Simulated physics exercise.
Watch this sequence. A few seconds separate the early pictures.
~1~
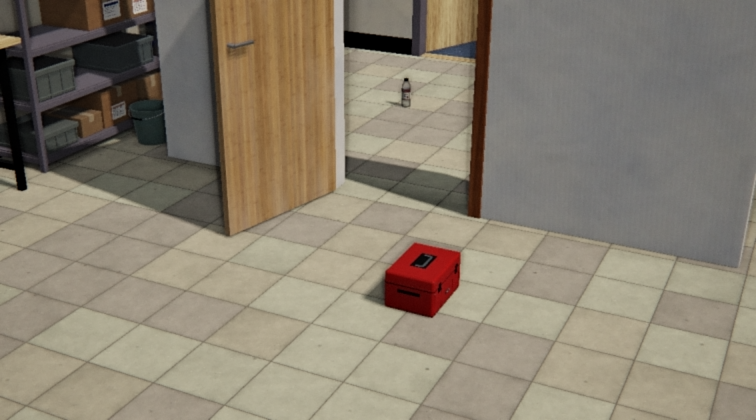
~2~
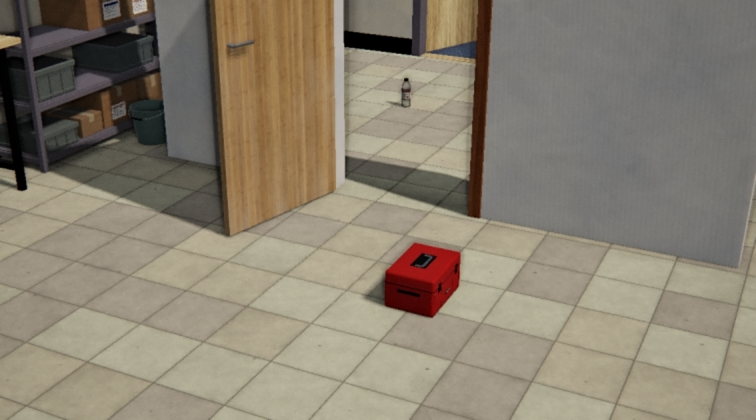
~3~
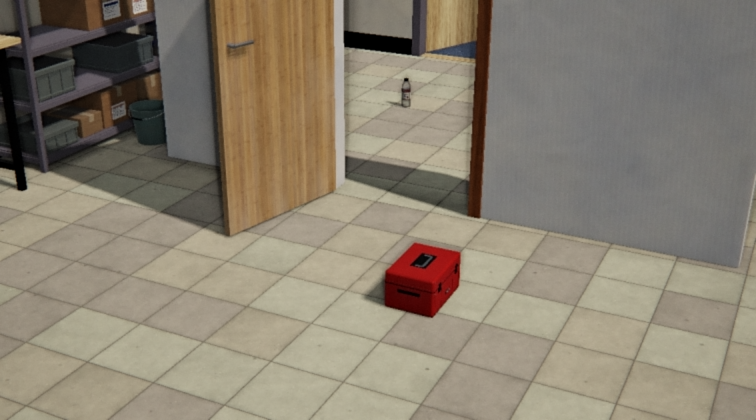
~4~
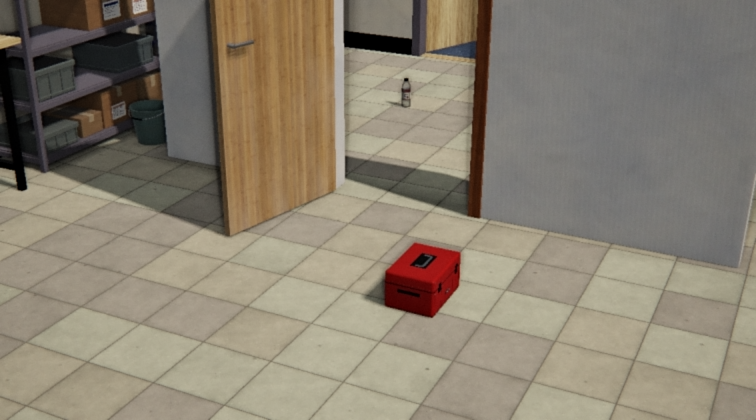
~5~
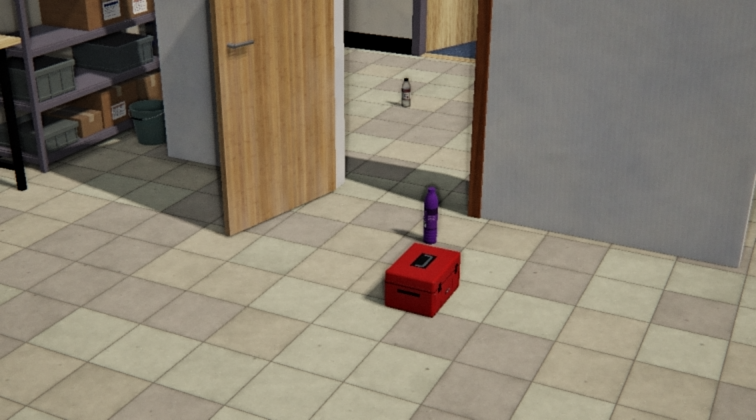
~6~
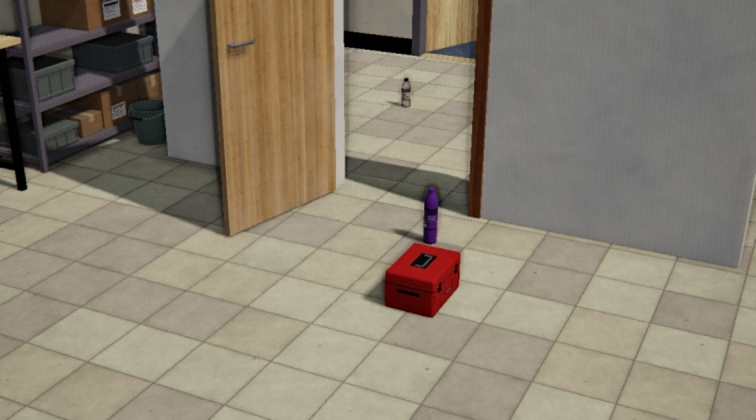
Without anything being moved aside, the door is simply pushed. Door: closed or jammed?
Closed.
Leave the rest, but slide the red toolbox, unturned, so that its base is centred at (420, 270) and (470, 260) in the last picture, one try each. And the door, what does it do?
In order, the door swings completely to, then swings completely to.
Then, 0.90 s later than the last frame, open by 74°.
Then, 1.60 s later than the last frame, open by 34°.
Then, 2.00 s later than the last frame, open by 10°; purple bottle tilted by 41° near (459, 216).
Then, 2.20 s later than the last frame, open by 0°; purple bottle on its side near (476, 233).
When it is over, open by 0°; lying over on the floor, purple bottle; red toolbox as before. End places, in pixels of the last picture, purple bottle near (477, 227).
